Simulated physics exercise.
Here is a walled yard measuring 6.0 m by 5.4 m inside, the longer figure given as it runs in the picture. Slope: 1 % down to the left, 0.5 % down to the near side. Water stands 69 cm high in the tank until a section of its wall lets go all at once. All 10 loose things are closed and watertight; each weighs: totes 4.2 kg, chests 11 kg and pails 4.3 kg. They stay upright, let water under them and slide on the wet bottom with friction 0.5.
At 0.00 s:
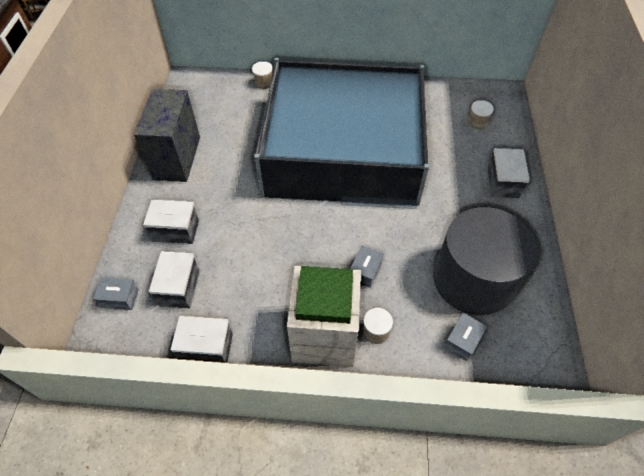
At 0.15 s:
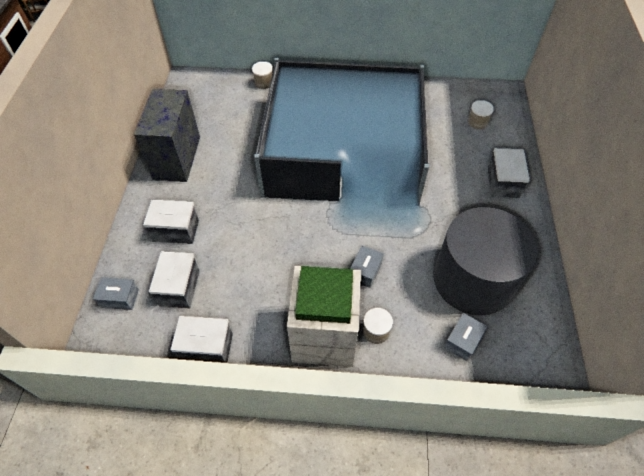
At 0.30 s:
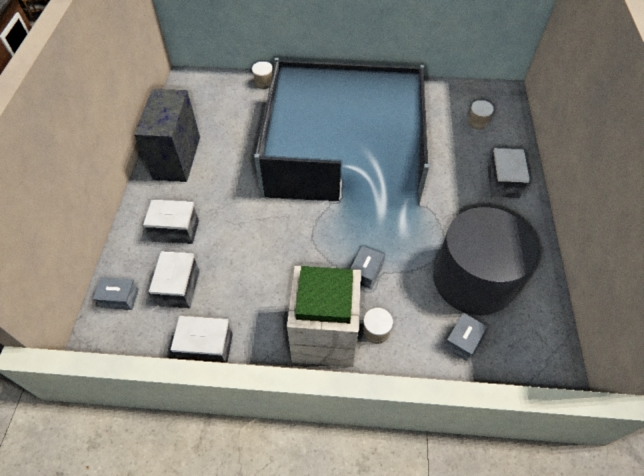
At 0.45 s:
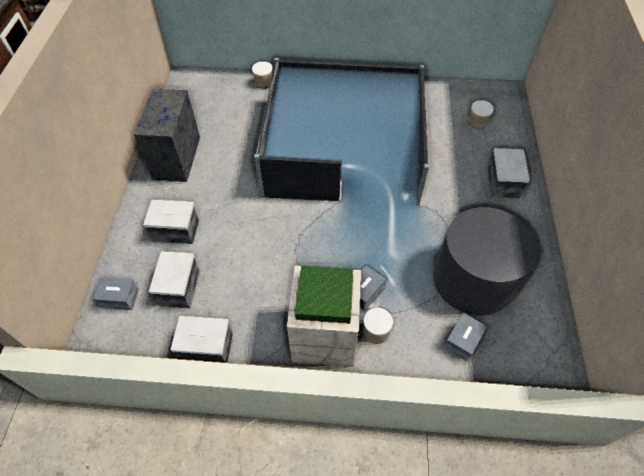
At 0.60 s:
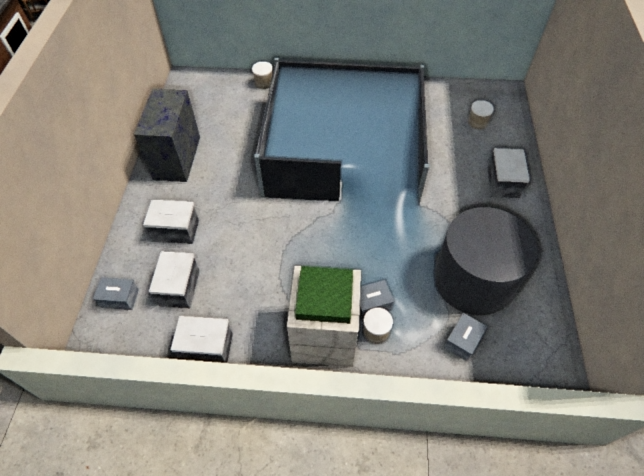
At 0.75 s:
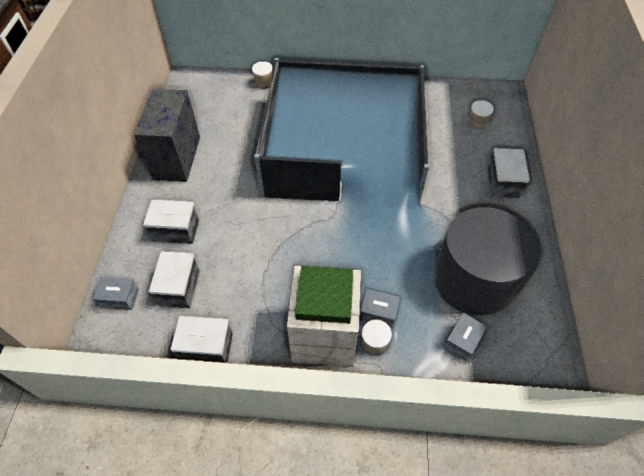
In a walled yard, water poured through a gap in the front of a dark-sided pool and spread across the floor, pushing a small grey box toward the front and slightly nudging a white pail.
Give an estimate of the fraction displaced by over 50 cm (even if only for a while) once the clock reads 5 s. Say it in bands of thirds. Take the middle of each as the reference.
It will be the bulk, two thirds or more.
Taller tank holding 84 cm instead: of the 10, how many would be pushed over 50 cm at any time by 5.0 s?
That would give 9.
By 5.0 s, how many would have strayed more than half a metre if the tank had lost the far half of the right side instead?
6.
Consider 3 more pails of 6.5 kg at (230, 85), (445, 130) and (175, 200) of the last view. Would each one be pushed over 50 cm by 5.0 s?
Well, in turn they are below that, above that and above that.
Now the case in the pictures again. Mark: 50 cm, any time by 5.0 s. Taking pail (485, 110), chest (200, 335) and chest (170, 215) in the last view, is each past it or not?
First exceeding it, second exceeding it, third exceeding it.
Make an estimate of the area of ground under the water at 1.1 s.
About 9.5 m2.
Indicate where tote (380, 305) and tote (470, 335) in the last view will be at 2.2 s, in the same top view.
I'd say close to (430, 352) and close to (550, 305).
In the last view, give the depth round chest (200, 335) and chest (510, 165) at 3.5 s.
Close to 16 and 6 centimetres.
After 1.1 s 2 of 10 are over 50 cm from their spots; 2 afloat.
After 2.2 s 3 of 10 are over 50 cm from their spots; 2 afloat.
After 3.5 s 5 of 10 are over 50 cm from their spots; 6 afloat.
After 5.0 s 9 of 10 are over 50 cm from their spots, and 9 have been at some point; 8 afloat.
